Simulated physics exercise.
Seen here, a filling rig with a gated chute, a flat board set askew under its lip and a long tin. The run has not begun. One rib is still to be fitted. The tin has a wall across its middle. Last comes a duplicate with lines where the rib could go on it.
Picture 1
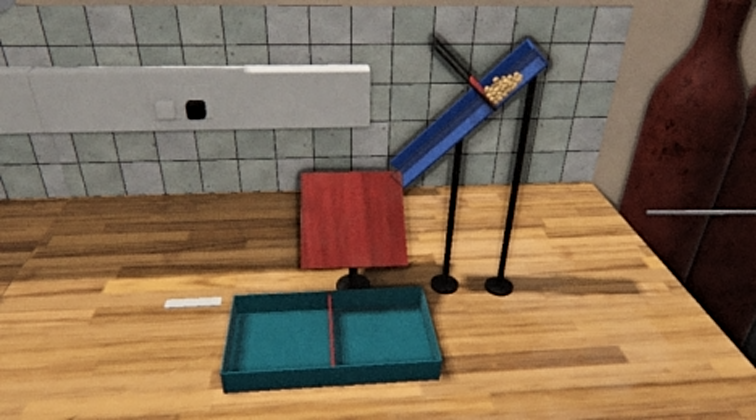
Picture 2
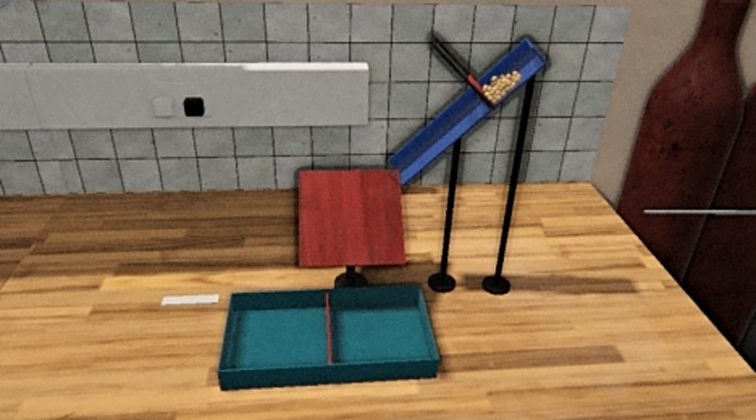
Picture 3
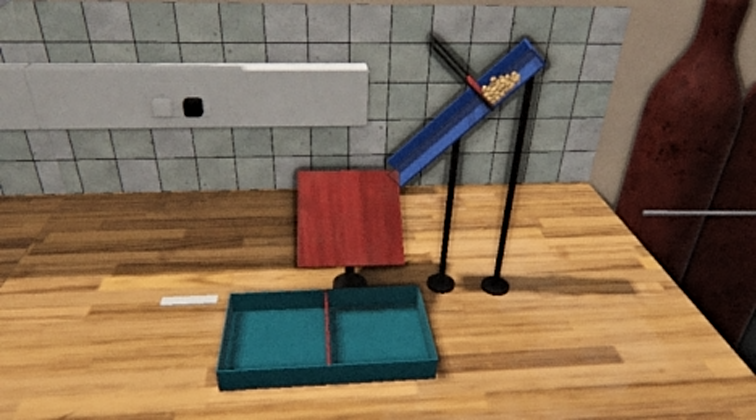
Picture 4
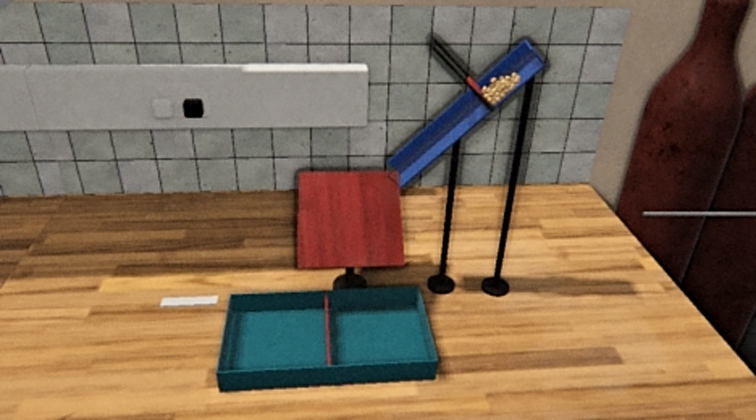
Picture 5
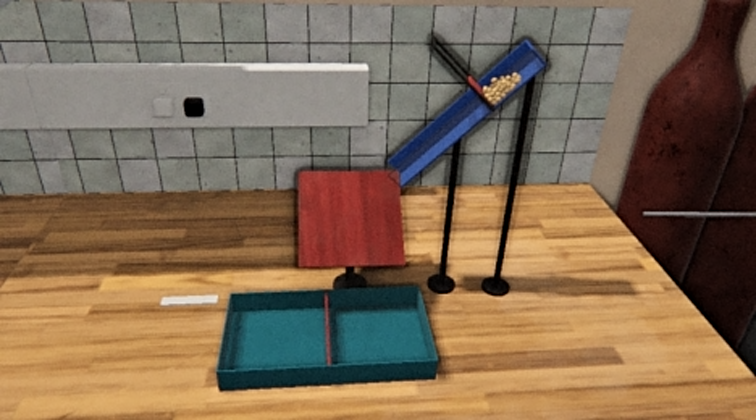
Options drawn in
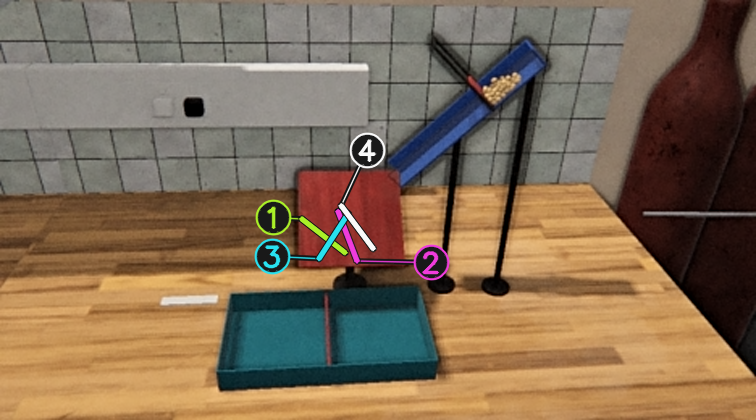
Dried chickpeas resting still behind the shut gate of a sloping blue chute, above a tilted red board and a divided teal tin.
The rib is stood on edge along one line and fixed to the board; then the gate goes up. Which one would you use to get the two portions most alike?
The answer is line 3.
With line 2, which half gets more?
Right.
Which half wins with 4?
The right half.
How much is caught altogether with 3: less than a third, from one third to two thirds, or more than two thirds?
Line 3 gives more than two thirds.
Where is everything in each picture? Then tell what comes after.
Load behind the gate at (499, 89), dried chickpeas; lip of the chute at (404, 182), sloping fairly steeply, in the first frame.
Middle of the board at (351, 216), tilted fairly steeply; middle of its low edge at (353, 265); of its high edge at (349, 170), in the second frame.
Front corners of the tin at (217, 371) and (437, 359); front end of its middle wall at (329, 365); gate still shut at (473, 84), in the third frame.
Middle of the load at (497, 89); lip at (401, 181), in the fourth frame.
Middle of the load at (498, 89); lip at (401, 181), in the fifth frame.
On the marked copy, line 1 from (301, 218) to (345, 252); line 2 from (338, 211) to (357, 261); line 3 from (348, 213) to (319, 258); line 4 from (341, 205) to (373, 248).
With 1, of what is caught, a small part in the left half, nearly all in the right.
With 2, of what is caught, a small part in the left half, nearly all in the right.
With 3, of what is caught, about two thirds in the left half, about a third in the right.
With 4, of what is caught, a small part in the left half, nearly all in the right.
